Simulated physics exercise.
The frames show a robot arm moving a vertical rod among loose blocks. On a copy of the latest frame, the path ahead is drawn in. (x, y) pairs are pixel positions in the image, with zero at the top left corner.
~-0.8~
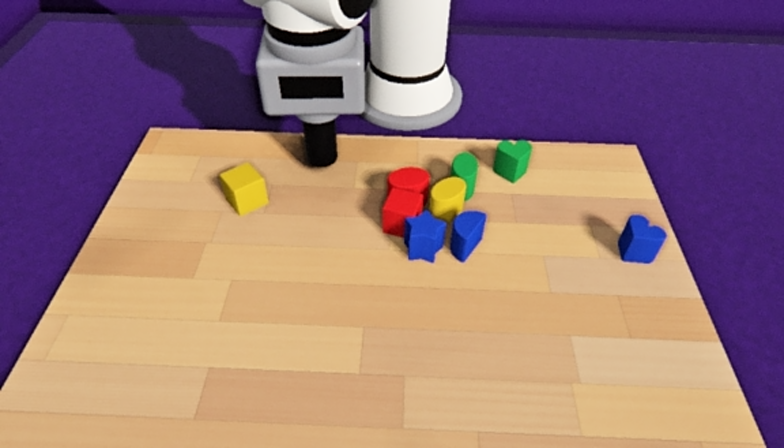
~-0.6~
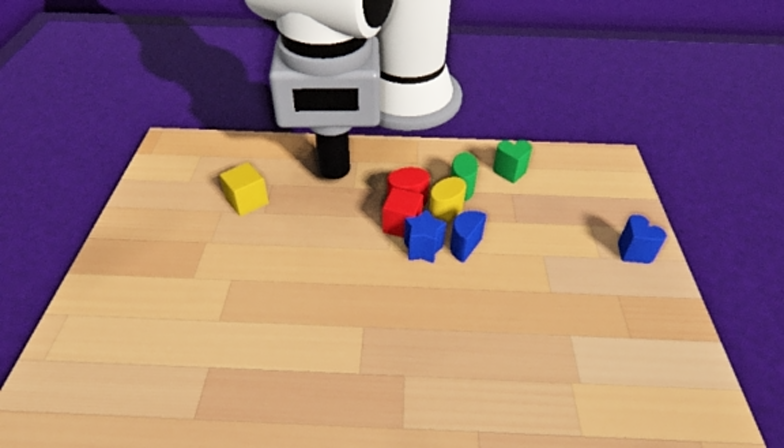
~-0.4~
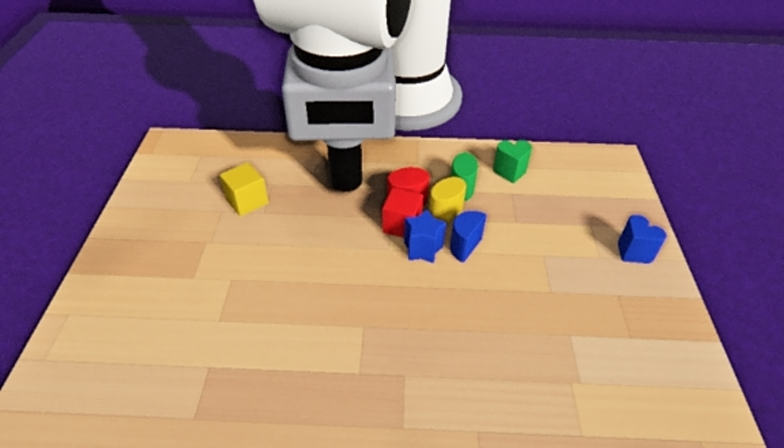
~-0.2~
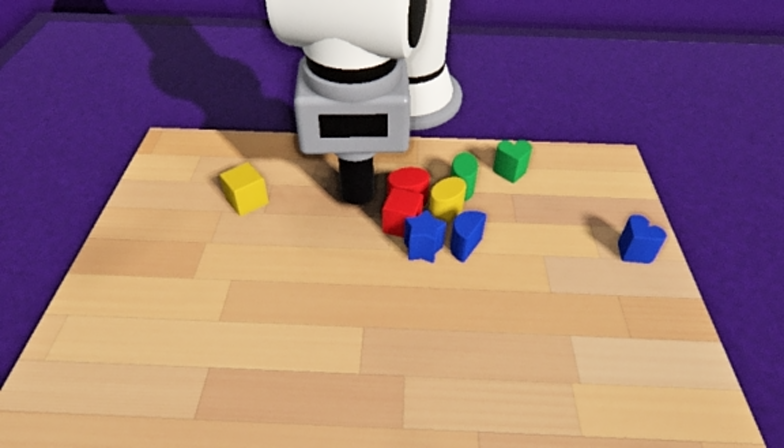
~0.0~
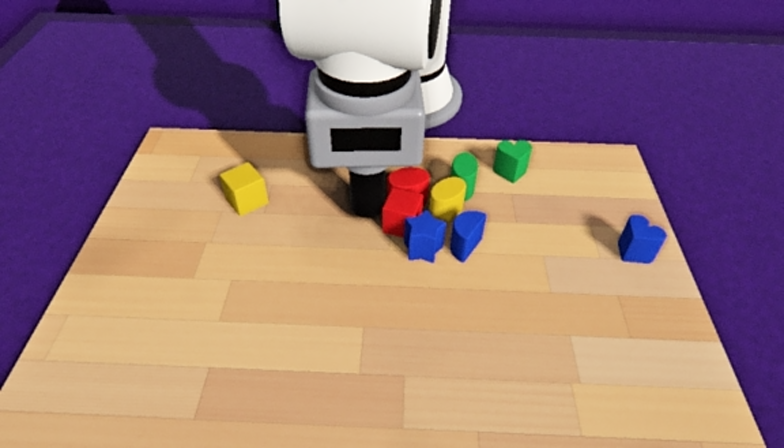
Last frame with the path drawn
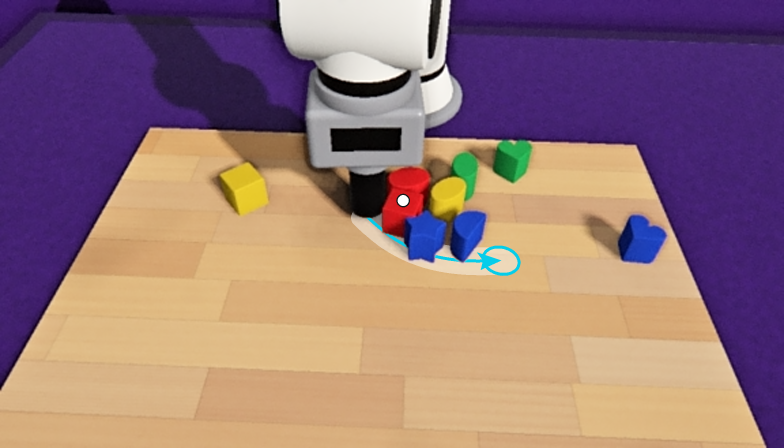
A white and grey robot arm holding a black vertical rod stands at the far edge of a pale wooden tabletop on purple, seen from above. A yellow block sits left, red, yellow, green and blue blocks cluster near the centre, and green and blue heart-shaped blocks lie rightward. The rod slides right and nearer, up beside the red blocks, while the blocks and camera stay still.
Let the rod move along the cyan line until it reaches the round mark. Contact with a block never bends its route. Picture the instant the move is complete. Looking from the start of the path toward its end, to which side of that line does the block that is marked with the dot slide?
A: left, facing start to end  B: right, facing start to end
I'll go with A - left, facing start to end.
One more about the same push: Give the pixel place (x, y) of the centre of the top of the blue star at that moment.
At the end it should sit near (492, 263).
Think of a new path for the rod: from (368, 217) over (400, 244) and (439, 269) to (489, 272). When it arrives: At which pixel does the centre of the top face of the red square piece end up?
The centre of its top face lies at (442, 213).
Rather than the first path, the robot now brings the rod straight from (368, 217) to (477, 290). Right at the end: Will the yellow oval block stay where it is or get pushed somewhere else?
It shifts position.
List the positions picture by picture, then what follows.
The first frame shows rod's lower end (322, 159); red square piece (403, 201); blue star (425, 224); yellow oval block (449, 188); green oval block (465, 164); blue D-shaped block (469, 221).
The second frame shows rod (335, 171); blocks still.
The third frame shows rod (346, 183); blocks still.
The fourth frame shows rod (357, 195); blocks still.
The fifth frame shows rod (368, 208); red square piece (403, 201); blue star (425, 224); yellow oval block (449, 188); green oval block (465, 164); blue D-shaped block (469, 221).
Drawn move, from (368, 217) through (402, 243) and (449, 259) to (501, 260); the dot is on the red square piece.
What follows on the original path. One third of the way, rod (402, 234); red square piece (437, 211), turned 50° anticlockwise; blue star (440, 238); yellow oval block (458, 188), turned 15° anticlockwise; blue D-shaped block (472, 222).
Two thirds of the way, rod (451, 250); red square piece (471, 213), turned 85° anticlockwise; blue star (475, 257), turned 65° clockwise; yellow oval block (471, 186), turned 35° anticlockwise; green oval block (468, 159), turned 15° anticlockwise; blue D-shaped block (502, 227), turned 35° clockwise.
At the end, rod (503, 251); red square piece (479, 211), turned 110° anticlockwise; blue star (492, 263), turned 105° clockwise; yellow oval block (472, 184), turned 40° anticlockwise; green oval block (468, 157), turned 15° anticlockwise; blue D-shaped block (535, 221).
